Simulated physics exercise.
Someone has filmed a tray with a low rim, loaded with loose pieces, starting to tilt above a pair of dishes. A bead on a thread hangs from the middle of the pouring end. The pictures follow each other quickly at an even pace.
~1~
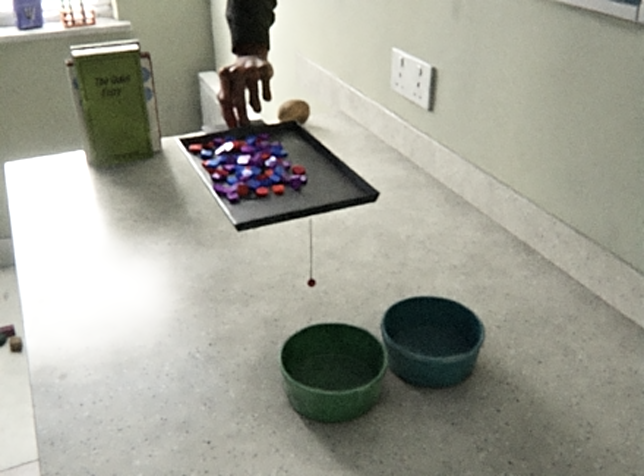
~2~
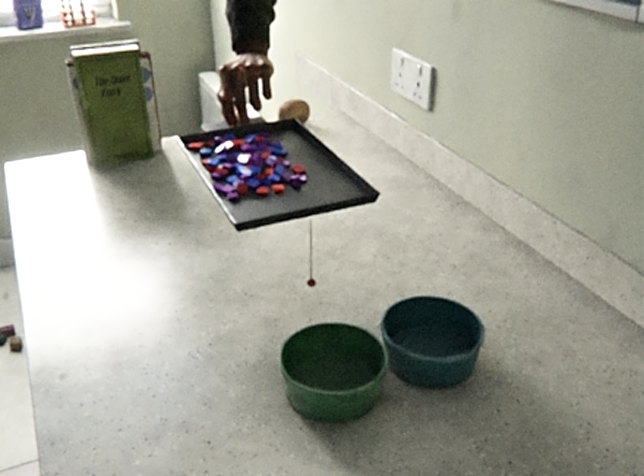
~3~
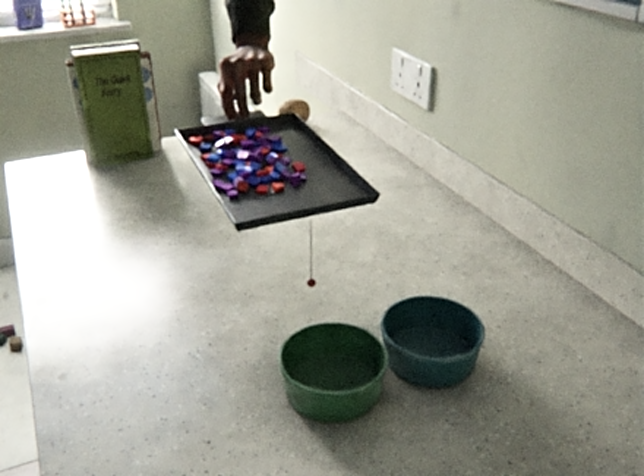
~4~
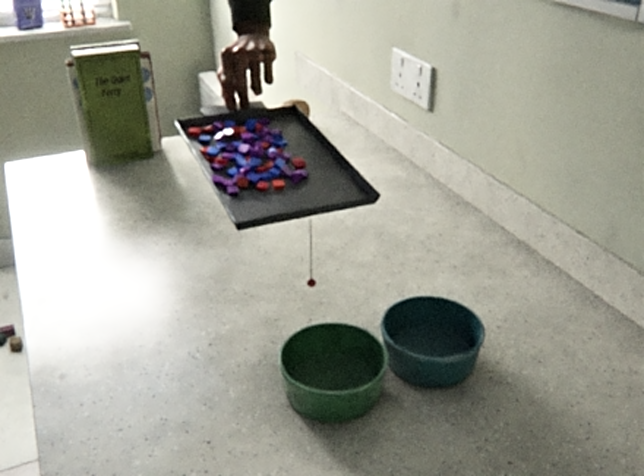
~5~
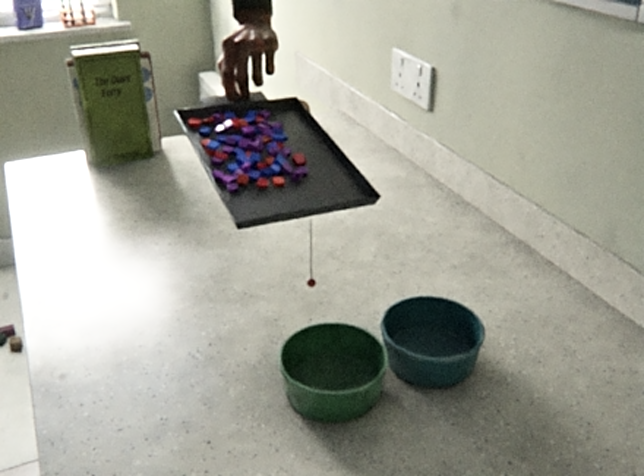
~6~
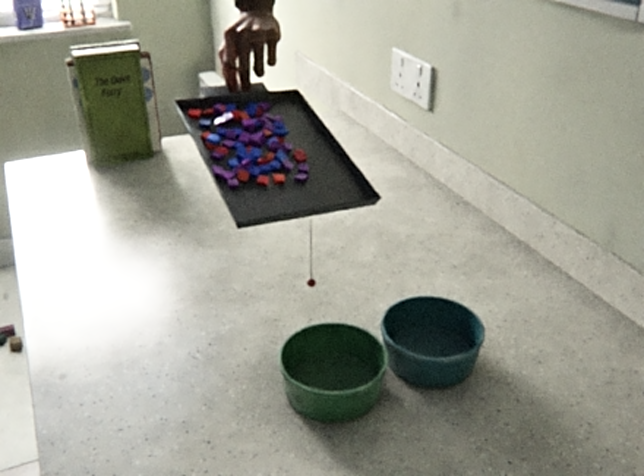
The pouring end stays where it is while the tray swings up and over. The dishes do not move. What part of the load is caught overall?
They take under half between them.
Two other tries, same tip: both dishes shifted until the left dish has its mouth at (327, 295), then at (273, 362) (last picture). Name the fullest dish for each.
The first try: The left one. The second: Right.
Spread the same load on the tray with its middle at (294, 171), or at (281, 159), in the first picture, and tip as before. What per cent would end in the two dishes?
Roughly 0 per cent, and 0 per cent.
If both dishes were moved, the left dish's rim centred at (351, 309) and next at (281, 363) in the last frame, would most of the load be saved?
At the first place most of it, at the second not half.
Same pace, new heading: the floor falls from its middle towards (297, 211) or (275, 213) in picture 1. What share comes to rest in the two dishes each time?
In turn 10 and 0 in a hundred.
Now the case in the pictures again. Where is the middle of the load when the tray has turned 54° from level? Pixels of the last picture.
At about (323, 195).
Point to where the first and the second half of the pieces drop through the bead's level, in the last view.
At about (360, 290), then at (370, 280).
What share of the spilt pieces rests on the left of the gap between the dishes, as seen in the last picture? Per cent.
About 70 per cent.
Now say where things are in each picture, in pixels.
In the first frame, corners of the pouring end at (237, 221) and (376, 192), level; middle of the load at (253, 164), mosaic tiles; left dish at (357, 403); right dish at (459, 369); bead on its thread at (312, 283).
In the second frame, corners of the pouring end at (237, 221) and (376, 192), level; middle of the load at (253, 163).
In the third frame, corners of the pouring end at (238, 221) and (376, 193), tipped barely, lowest at the right corner; middle of the load at (253, 159).
In the fourth frame, corners of the pouring end at (238, 220) and (377, 194), tipped a little, lowest at the right corner; middle of the load at (253, 154).
In the fifth frame, corners of the pouring end at (238, 220) and (377, 195), tipped a little, lowest at the right corner; middle of the load at (245, 144).
In the sixth frame, corners of the pouring end at (239, 220) and (377, 196), tipped a little, lowest at the right corner; middle of the load at (246, 138); left dish at (357, 403); right dish at (459, 369).
Soon after the last picture, tray tipped steeply; nearly all on the tray; a small part in the air.
A little later, tray tipped right over; about half on the tray; a stray few in the left dish; a stray few in the right dish; about a third outside both; a small part in the air.
Later still, tray tipped past a quarter turn; a small part in the left dish; a stray few in the right dish; nearly all outside both.
At rest, tray tipped past a quarter turn; a small part in the left dish; a stray few in the right dish; nearly all outside both.
